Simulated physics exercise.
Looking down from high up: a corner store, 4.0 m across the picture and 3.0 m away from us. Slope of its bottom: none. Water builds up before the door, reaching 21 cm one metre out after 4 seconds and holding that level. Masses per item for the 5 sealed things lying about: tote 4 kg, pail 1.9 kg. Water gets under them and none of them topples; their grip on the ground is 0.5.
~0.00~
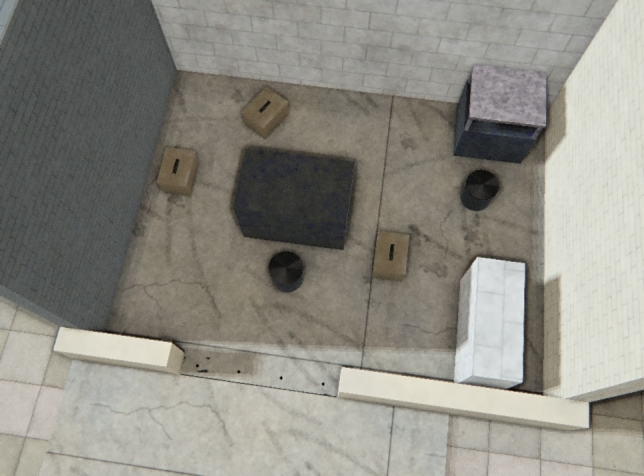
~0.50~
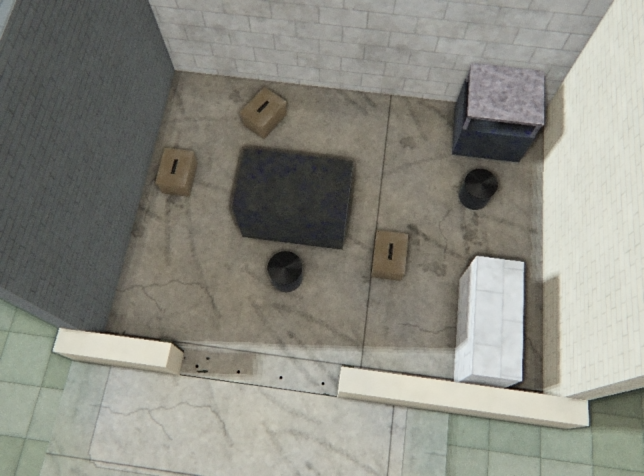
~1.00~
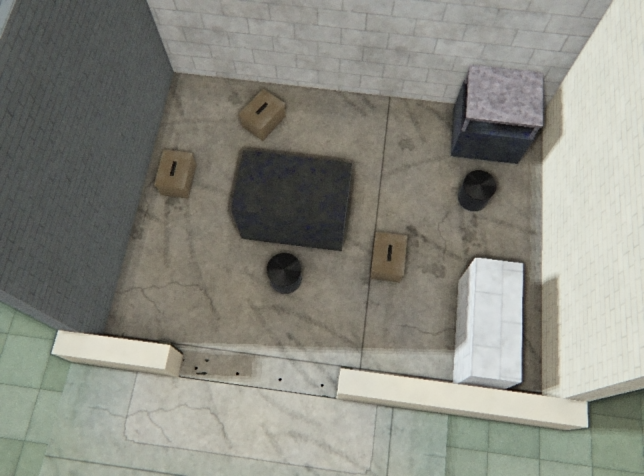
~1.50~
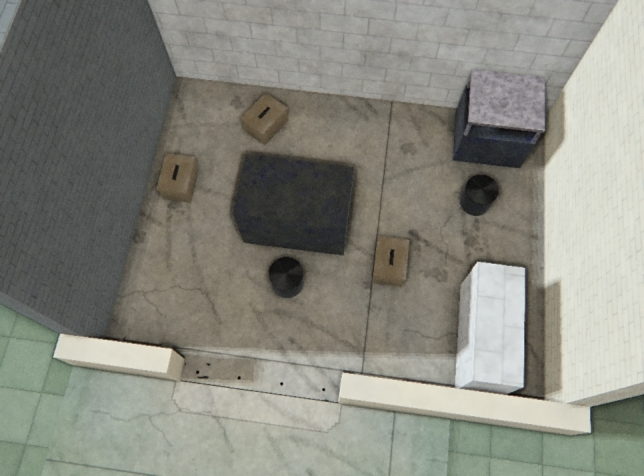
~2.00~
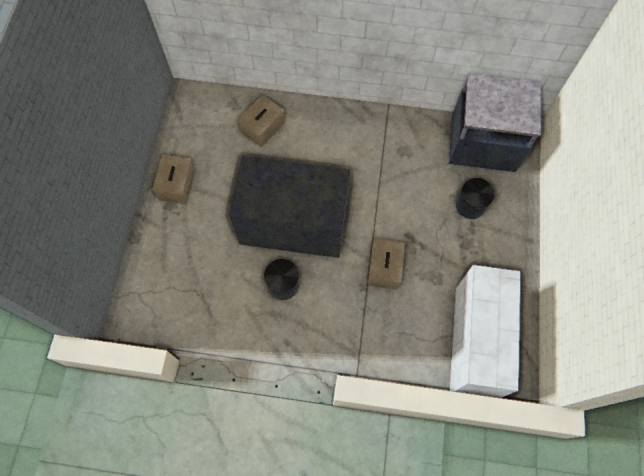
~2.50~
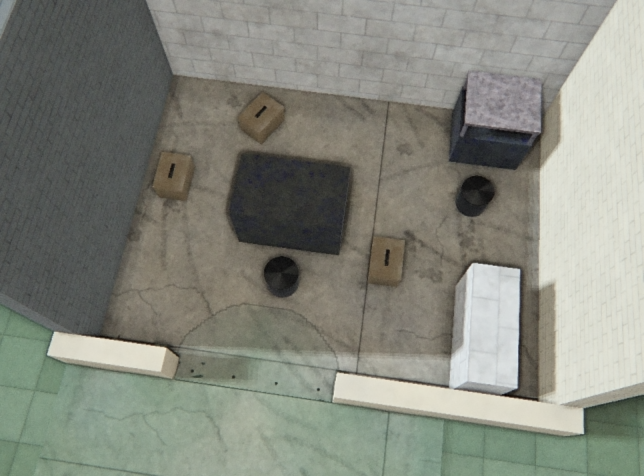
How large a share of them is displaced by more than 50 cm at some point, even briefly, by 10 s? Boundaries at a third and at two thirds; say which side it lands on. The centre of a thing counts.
Watching this, I'd call it the bulk of them.
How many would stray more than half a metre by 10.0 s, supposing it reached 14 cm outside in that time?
So the tally would be 5.
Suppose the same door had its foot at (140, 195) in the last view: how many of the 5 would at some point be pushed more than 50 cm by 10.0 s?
The answer would then be 4.
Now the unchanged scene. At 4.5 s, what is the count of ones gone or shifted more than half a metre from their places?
By my reckoning, 1.
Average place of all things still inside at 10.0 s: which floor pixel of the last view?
Close to (436, 227).
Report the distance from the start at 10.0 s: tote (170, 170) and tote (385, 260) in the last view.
250 cm and 150 cm respectively.
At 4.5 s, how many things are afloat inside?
Total: 1.
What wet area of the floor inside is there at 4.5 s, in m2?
Some 5.0 m2.
After 3.5 s 0 of 5 are over 50 cm from their spots; 1 afloat.
After 4.5 s 1 of 5 are over 50 cm from their spots; 1 afloat.
After 7.0 s 4 of 5 are over 50 cm from their spots; 4 afloat.
After 10.0 s 4 of 5 are over 50 cm from their spots, and 5 have been at some point; 5 afloat.
